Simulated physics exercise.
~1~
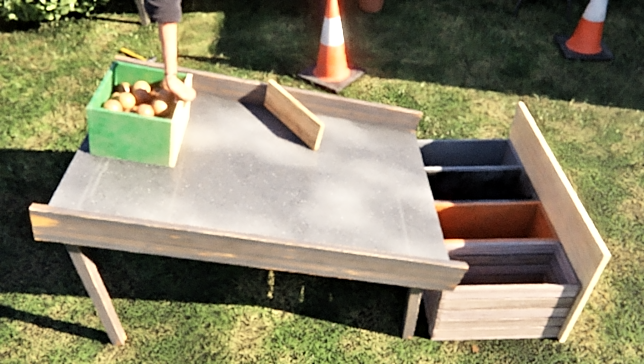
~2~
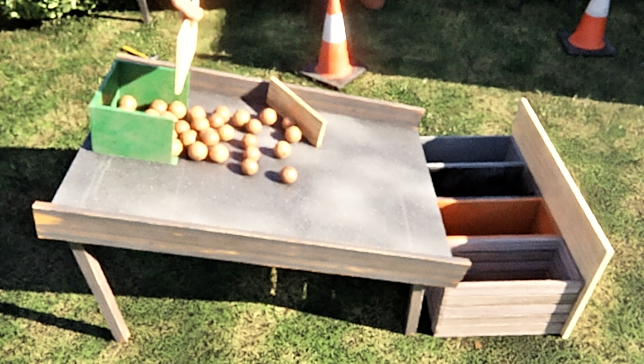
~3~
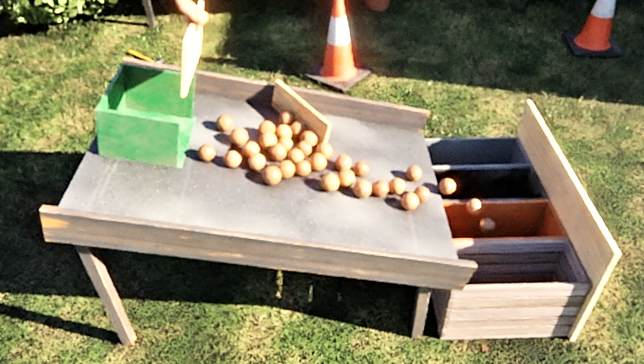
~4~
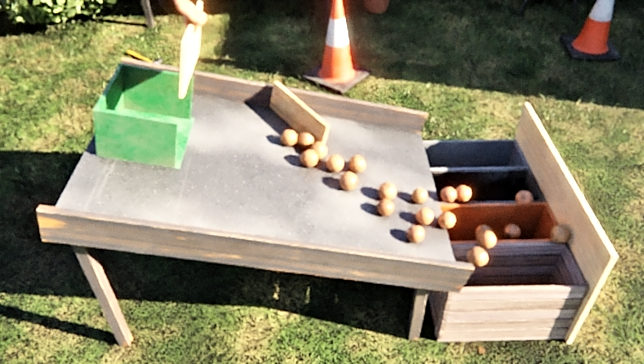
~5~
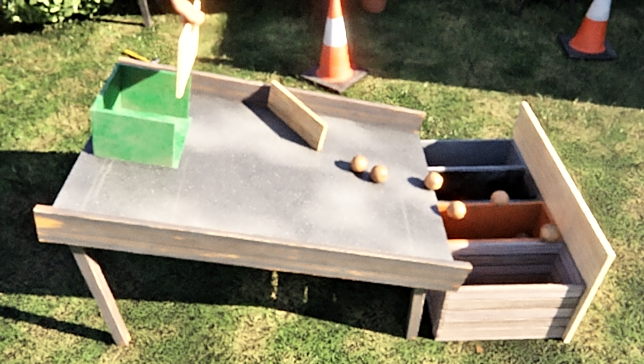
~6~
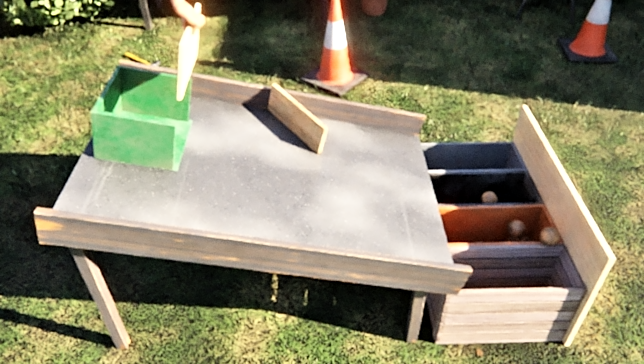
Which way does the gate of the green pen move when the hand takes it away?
The gate moves up, and the hand then keeps holding it above the table beside the pen.
